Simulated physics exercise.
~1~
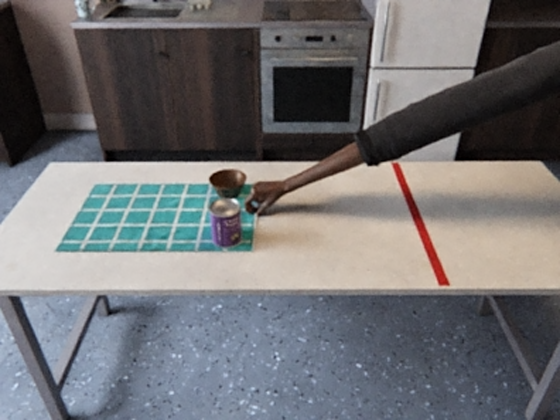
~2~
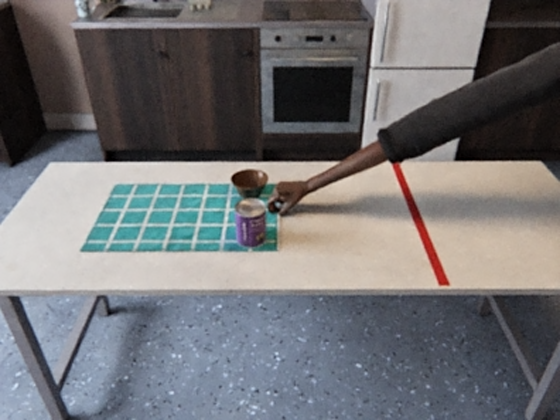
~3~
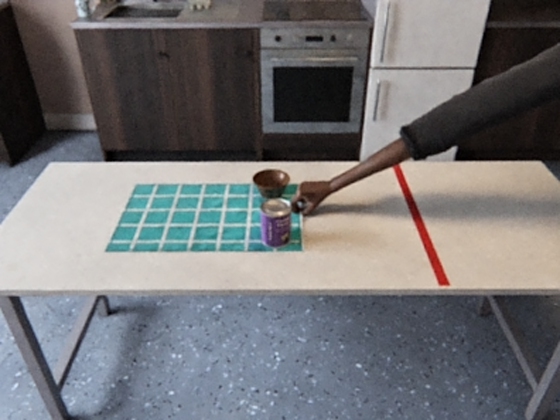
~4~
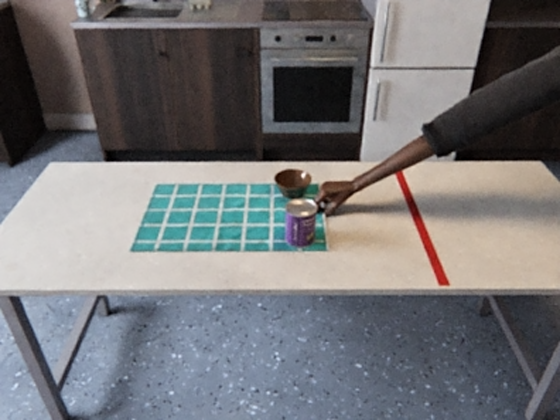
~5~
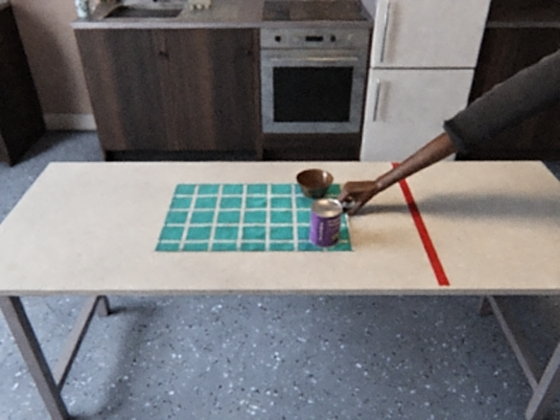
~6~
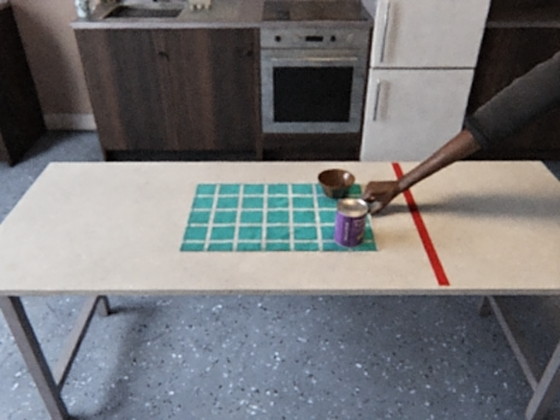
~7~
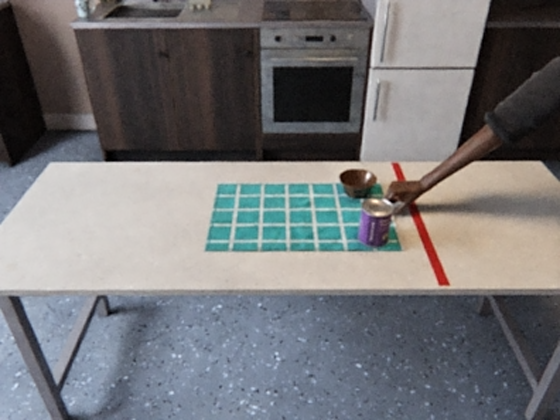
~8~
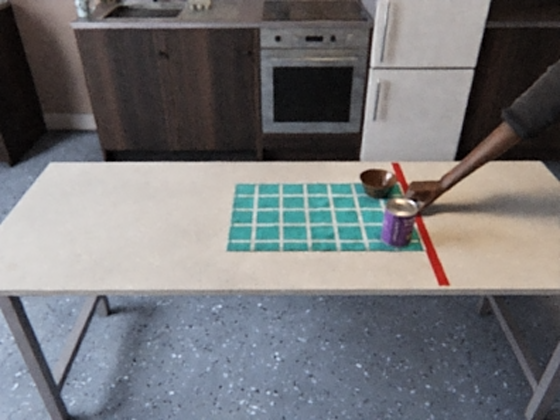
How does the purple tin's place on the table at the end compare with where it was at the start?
At the start the purple tin stood left of the middle of the table, well away from the red tape. By the end it was much farther right, close beside the tape.
